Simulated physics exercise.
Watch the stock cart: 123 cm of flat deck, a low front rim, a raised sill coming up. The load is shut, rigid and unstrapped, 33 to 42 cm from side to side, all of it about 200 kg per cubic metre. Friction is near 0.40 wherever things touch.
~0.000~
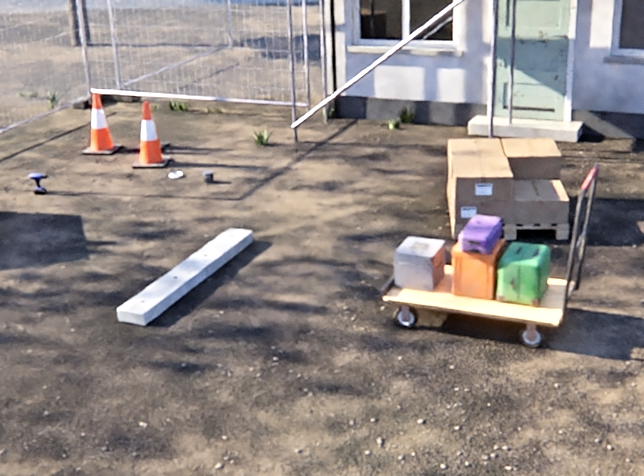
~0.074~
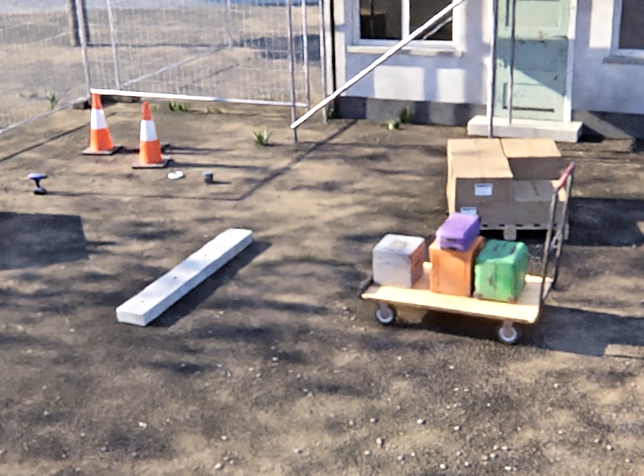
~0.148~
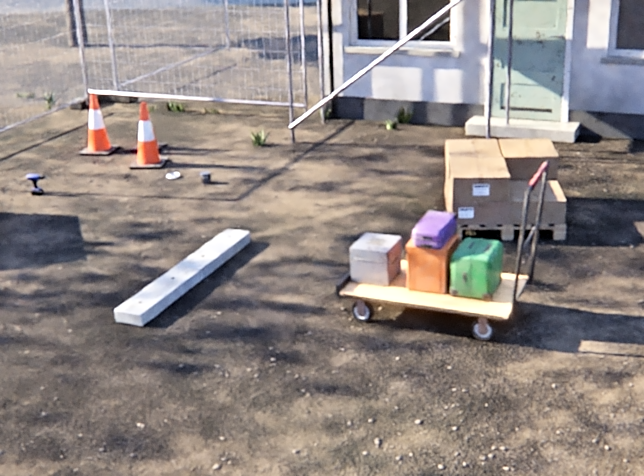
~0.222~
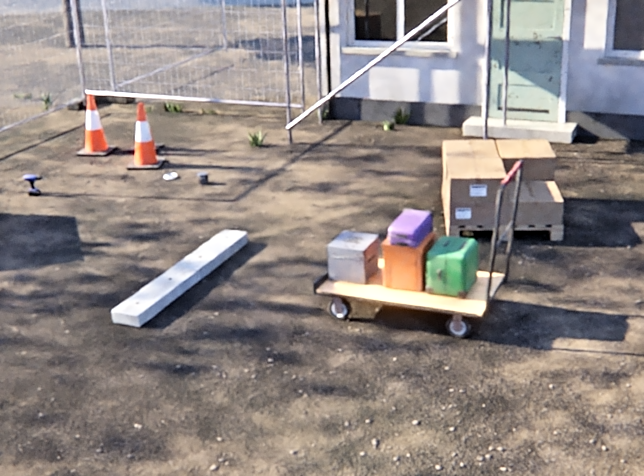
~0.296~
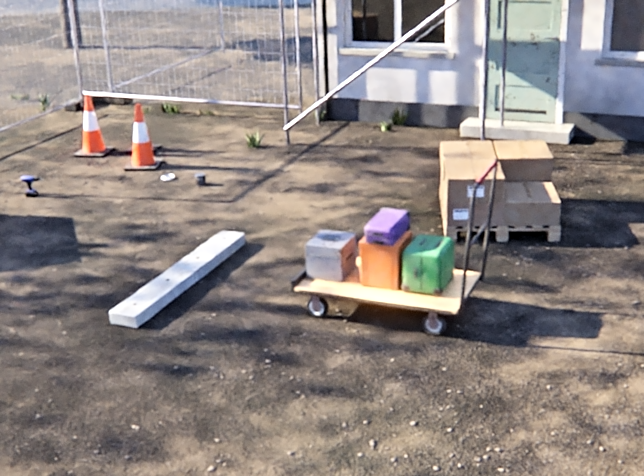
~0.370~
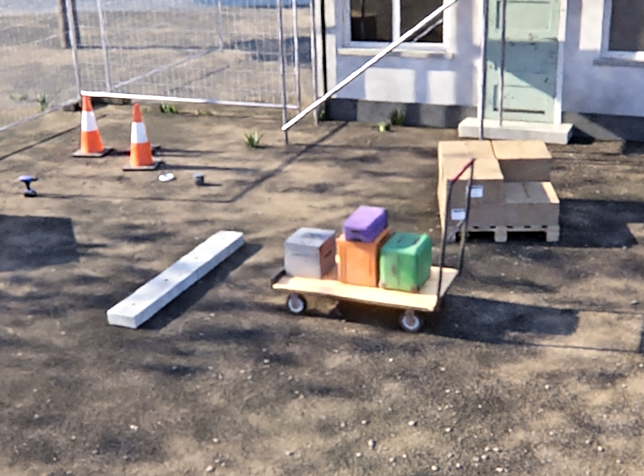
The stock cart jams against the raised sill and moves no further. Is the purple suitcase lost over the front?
In the end the purple suitcase flies off.
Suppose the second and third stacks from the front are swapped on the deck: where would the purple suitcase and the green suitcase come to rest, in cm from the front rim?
In that case purple 50 behind, green 50 behind.
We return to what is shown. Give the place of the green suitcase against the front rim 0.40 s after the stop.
About 85 cm behind the rim.
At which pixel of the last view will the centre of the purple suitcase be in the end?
At about (115, 263).
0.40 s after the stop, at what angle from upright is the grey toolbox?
About 0°.
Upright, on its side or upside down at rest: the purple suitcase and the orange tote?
Purple upside down, orange upright.
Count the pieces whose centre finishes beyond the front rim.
1 of them.
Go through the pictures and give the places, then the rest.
In the first frame, purple suitcase (481, 235), green suitcase (524, 274), rim corner (382, 297); 175 cm still to roll.
In the second frame, purple suitcase (459, 232), green suitcase (501, 271), rim corner (361, 294); 159 cm still to roll.
In the third frame, purple suitcase (435, 230), green suitcase (477, 268), rim corner (338, 292); 143 cm still to roll.
In the fourth frame, purple suitcase (411, 229), green suitcase (452, 266), rim corner (315, 290); 127 cm still to roll.
In the fifth frame, purple suitcase (387, 227), green suitcase (429, 264), rim corner (293, 288); 111 cm still to roll.
In the sixth frame, purple suitcase (365, 225), green suitcase (406, 262), rim corner (272, 285); 95 cm still to roll. Speed about 2.2 m/s.
Impact comes at 0.81 s.
After 1.21 s the purple suitcase is 1 cm behind the rim, tilted 30°, near (181, 212) in the last picture's view.
After 1.61 s the purple suitcase is 49 cm past the rim, tilted 135°, near (133, 258) in the last picture's view.
At rest, 1.9 s, past the rim, purple suitcase; behind it, orange tote, grey toolbox and green suitcase.
